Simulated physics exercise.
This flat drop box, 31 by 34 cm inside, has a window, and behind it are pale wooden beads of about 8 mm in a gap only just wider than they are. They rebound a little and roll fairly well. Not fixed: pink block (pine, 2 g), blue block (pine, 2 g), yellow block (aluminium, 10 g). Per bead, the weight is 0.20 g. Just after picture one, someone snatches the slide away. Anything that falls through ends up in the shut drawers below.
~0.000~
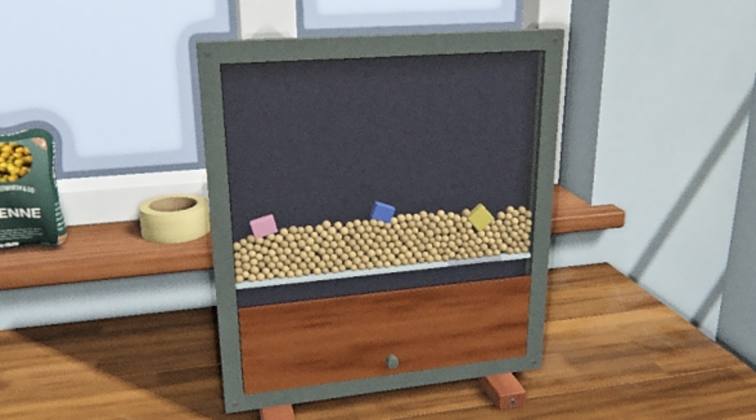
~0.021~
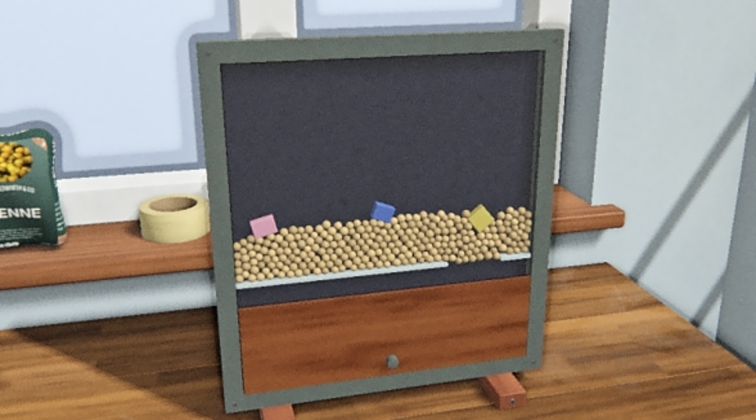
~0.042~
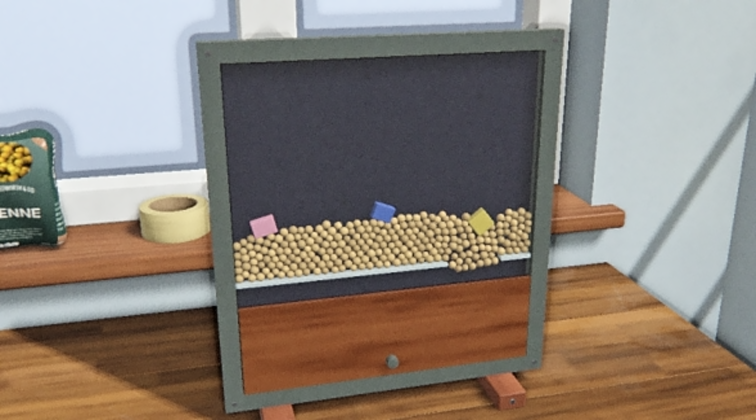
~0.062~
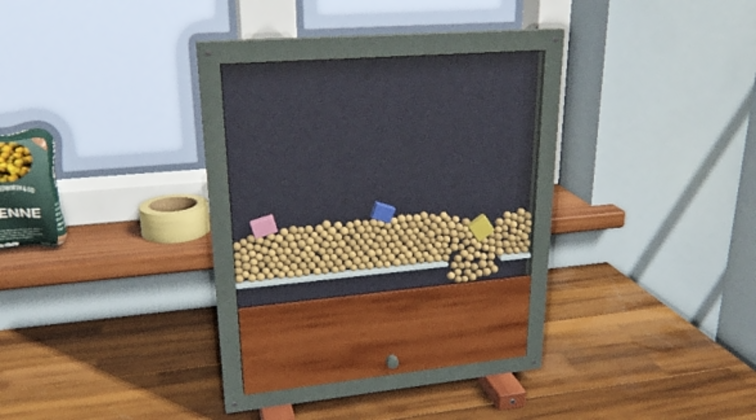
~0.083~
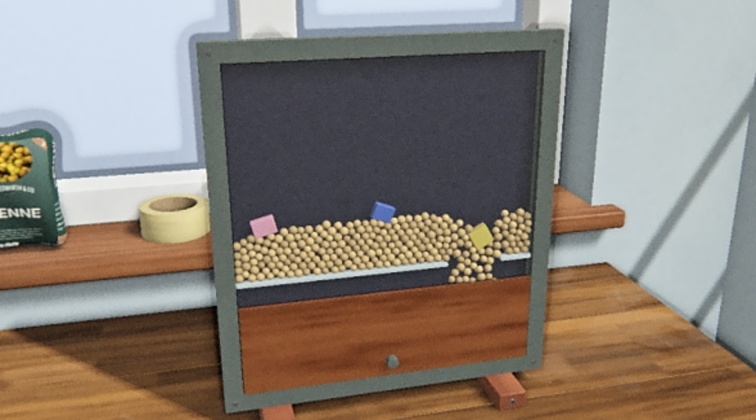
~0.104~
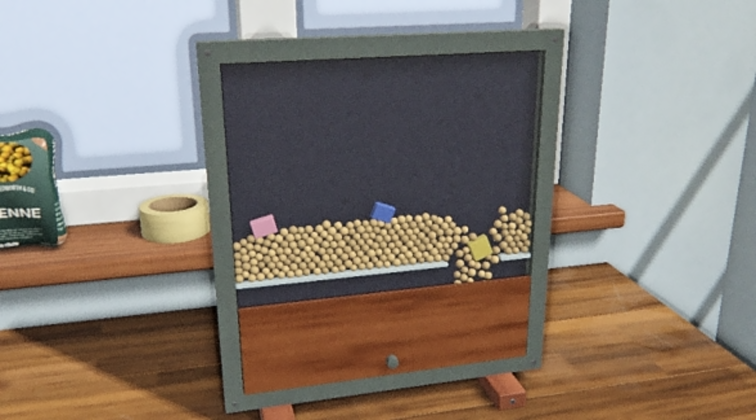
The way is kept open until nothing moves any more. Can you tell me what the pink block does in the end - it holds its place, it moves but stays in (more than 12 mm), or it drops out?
In the end it keeps its spot.
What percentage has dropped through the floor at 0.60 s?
Close to 35 percent at that point.
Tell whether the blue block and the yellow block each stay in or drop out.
Result - blue: Escaped, yellow: Escaped.
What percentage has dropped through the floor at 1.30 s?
Something like 40 in a hundred.
After 0.25 s, 25 % are out; pink block moved 0.0 cm tilted 14°; blue block moved 0.0 cm tilted 22°; yellow block below the floor.
After 0.60 s, 35 % are out; pink block moved 0.0 cm tilted 14°; blue block moved 0.3 cm tilted 20°; yellow block below the floor.
After 1.30 s, 40 % are out; pink block moved 0.0 cm tilted 14°; blue block below the floor; yellow block below the floor.
At rest by 1.7 s, 40 % are out; pink block moved 0.0 cm tilted 14°; blue block below the floor; yellow block below the floor.
